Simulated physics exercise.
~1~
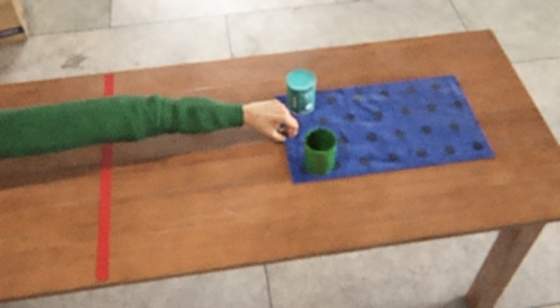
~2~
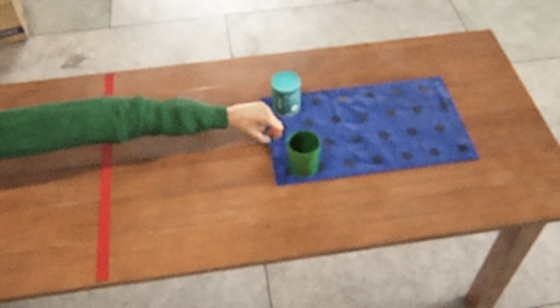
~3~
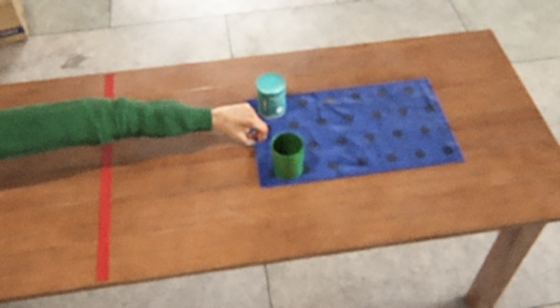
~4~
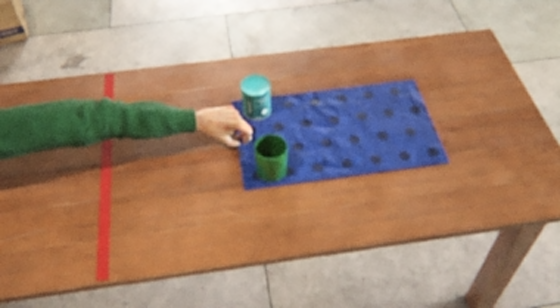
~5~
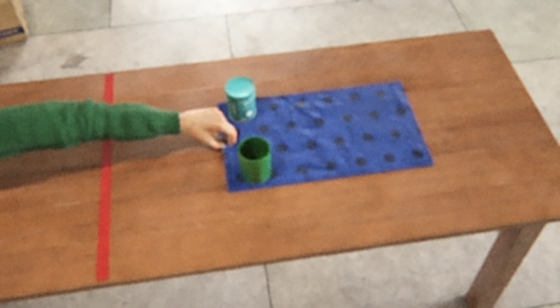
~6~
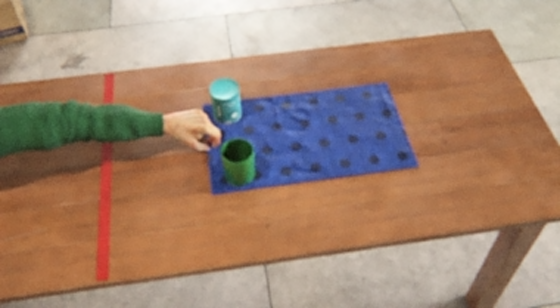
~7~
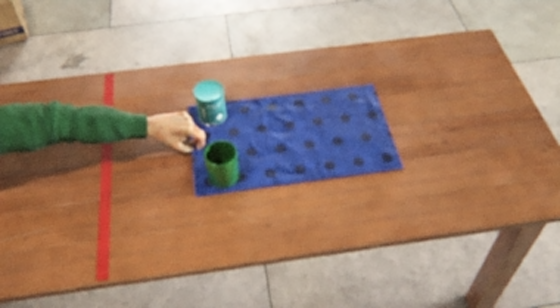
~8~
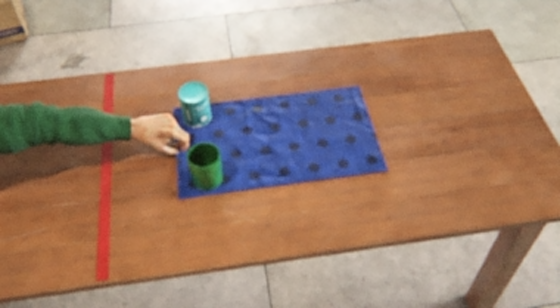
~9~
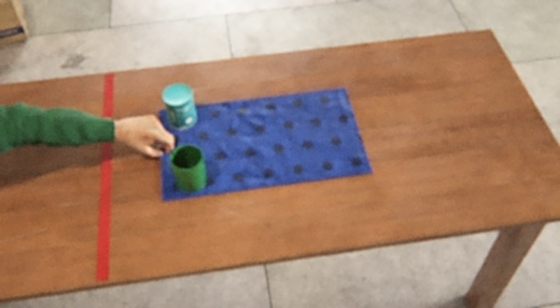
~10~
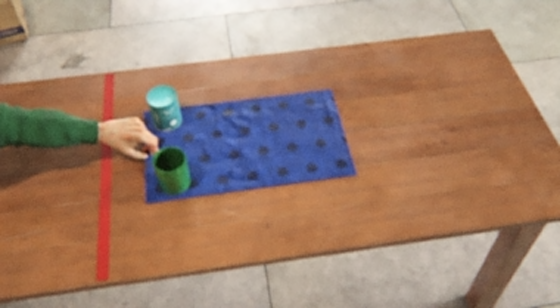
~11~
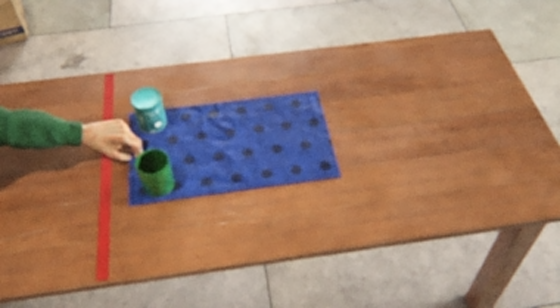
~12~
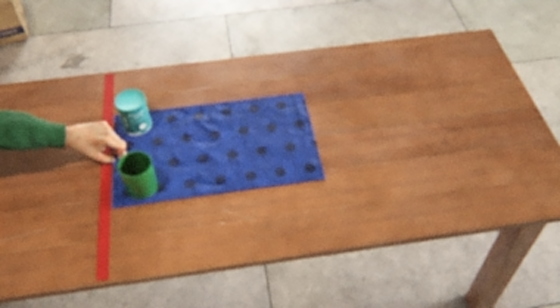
On a wooden table, a hand in a green sleeve steadily pulled a dotted blue cloth left toward a strip of red tape, carrying a green mug and a turquoise tin, until its edge reached the tape with both still upright on it.
